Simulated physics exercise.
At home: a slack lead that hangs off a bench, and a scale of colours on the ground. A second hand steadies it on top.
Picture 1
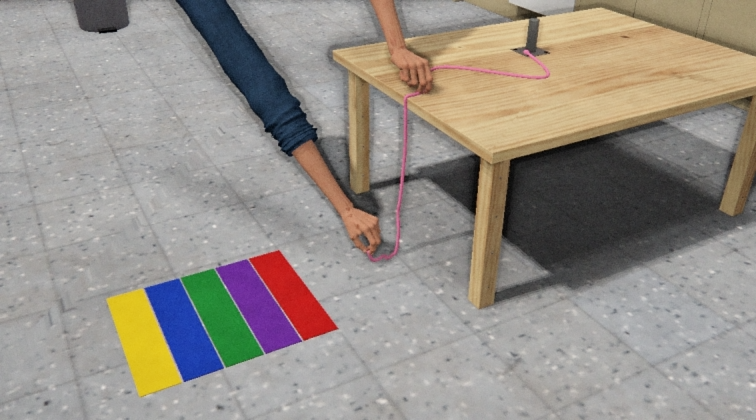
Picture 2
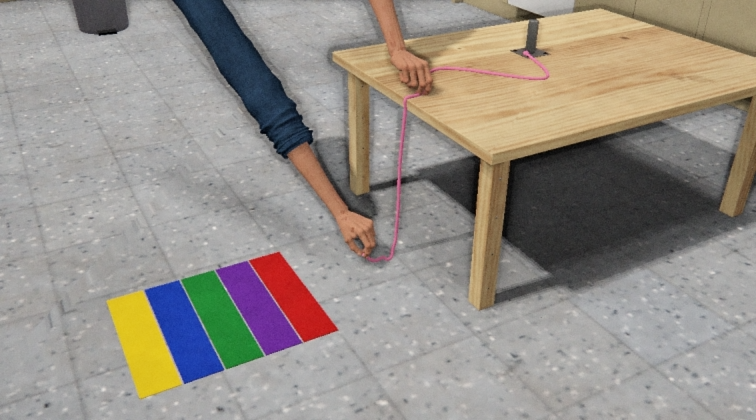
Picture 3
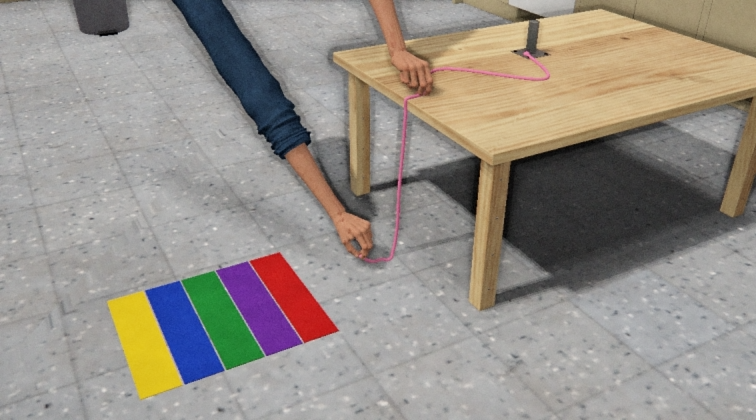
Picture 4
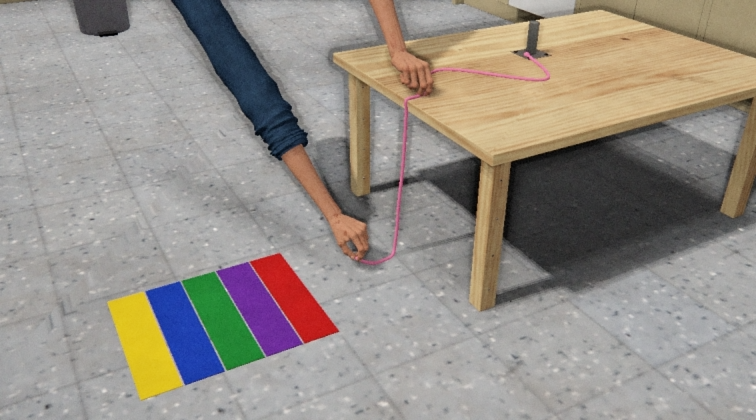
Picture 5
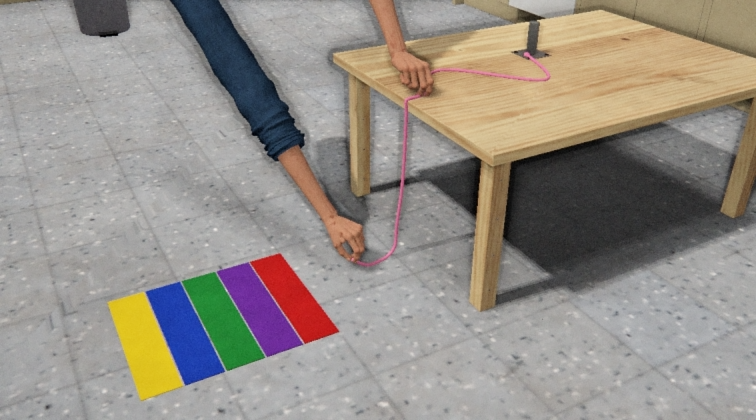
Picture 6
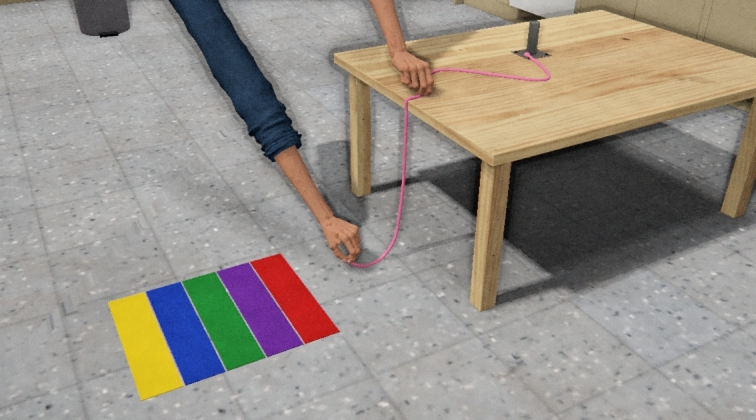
At first, one hand rests at the edge of a wooden table on a pink lead while another holds its low end near the floor, right of a strip of yellow, blue, green, purple and red. Then the lower hand moves the end slightly left toward the red band, while the upper hand stays put.
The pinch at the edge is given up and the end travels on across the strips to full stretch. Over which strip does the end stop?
The end stops over the yellow strip.
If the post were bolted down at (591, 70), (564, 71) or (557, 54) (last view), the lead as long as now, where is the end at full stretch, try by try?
In that order: (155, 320), (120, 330) and (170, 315).
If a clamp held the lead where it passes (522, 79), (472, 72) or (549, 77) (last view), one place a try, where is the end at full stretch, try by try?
The places are (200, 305), (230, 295) and (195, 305).
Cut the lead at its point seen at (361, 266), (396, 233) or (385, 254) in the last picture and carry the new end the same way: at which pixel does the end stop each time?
In that order: (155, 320), (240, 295) and (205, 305).
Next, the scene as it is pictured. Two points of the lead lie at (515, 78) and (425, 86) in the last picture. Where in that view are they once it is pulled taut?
Near (455, 78) and (355, 132).
Soon after, end near (211, 302); over green.
Then, end near (163, 317); over blue.
At full stretch, end near (134, 326); over yellow. It gets as far as the yellow strip.
